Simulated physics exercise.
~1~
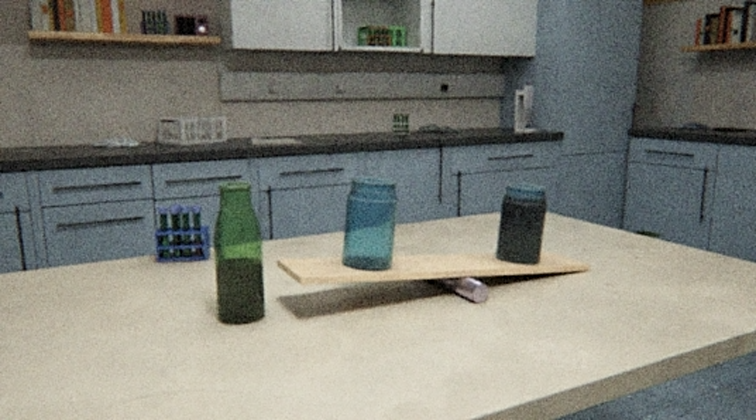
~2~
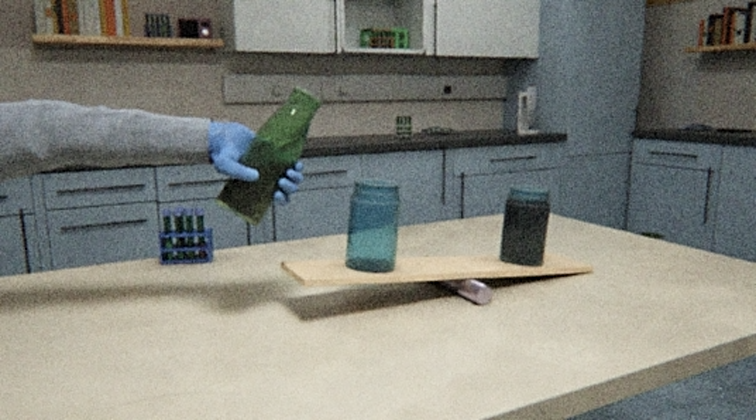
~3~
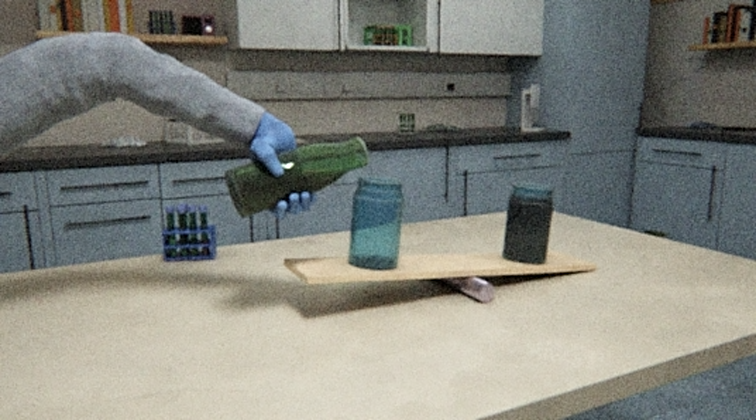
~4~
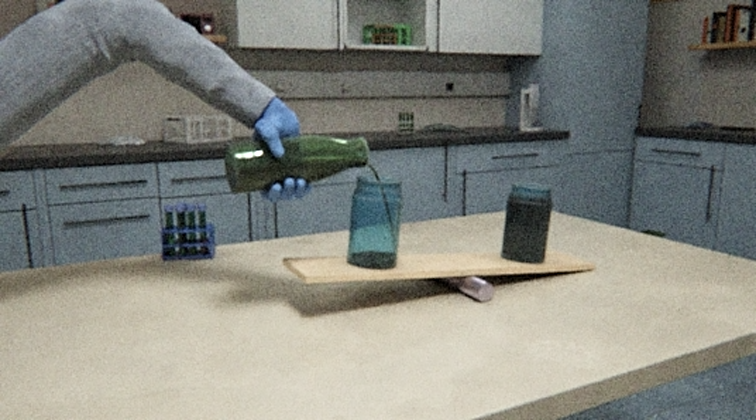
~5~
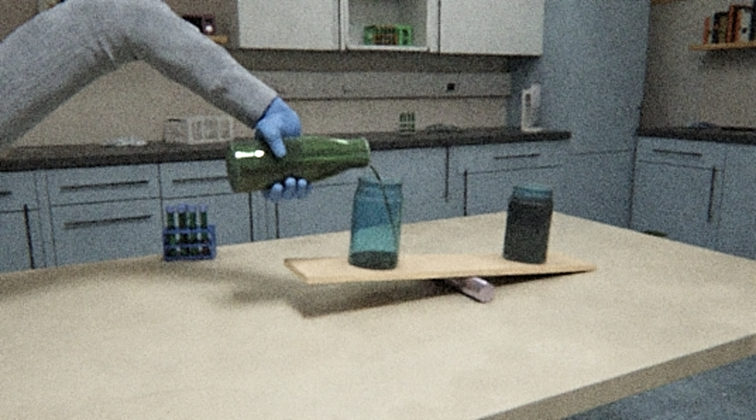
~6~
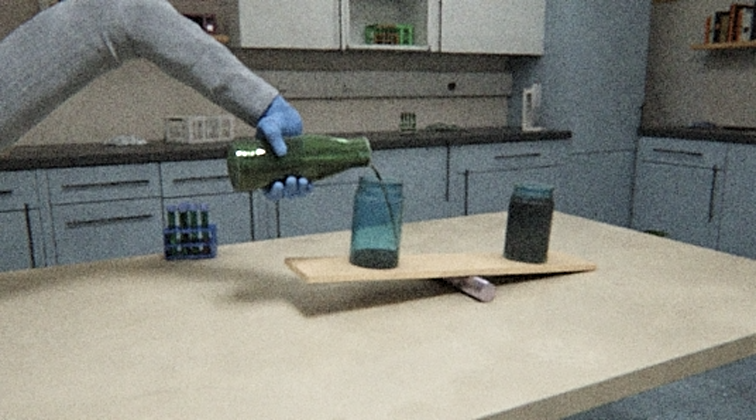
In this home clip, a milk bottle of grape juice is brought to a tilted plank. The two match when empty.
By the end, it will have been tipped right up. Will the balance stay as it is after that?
Yes, it stays.
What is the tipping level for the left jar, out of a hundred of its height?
I make it 80 per cent.
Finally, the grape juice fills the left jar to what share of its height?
45 out of a hundred, or close to it.
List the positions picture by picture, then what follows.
The first picture shows at the start; milk bottle (238, 249) about a third full; left jar (370, 221) empty, raised; right jar (522, 221) about three quarters full, on the low side.
In the second picture, a hand has the milk bottle; pipe (481, 294); left jar (374, 223) empty.
In the third picture, the milk bottle is tipped; milk bottle (303, 171) tipped 75° with all of its load; left jar (377, 220) empty.
In the fourth picture, the stream is running; pipe (482, 291); left jar nearly empty, surface at (372, 257); right jar about three quarters full, surface at (530, 196).
In the fifth picture, the stream is running; milk bottle (303, 160) tipped 85° with nearly all of its load; left jar (377, 220) nearly empty.
In the sixth picture, the stream is running; pipe (484, 291); left jar nearly empty, surface at (374, 254); right jar about three quarters full, surface at (533, 196).
Shortly, the left jar is about a quarter full; the plank leans as before.
Then, the left jar is about a third full; the plank leans as before.
At the finish, the left jar is about half full; the plank leans as before.
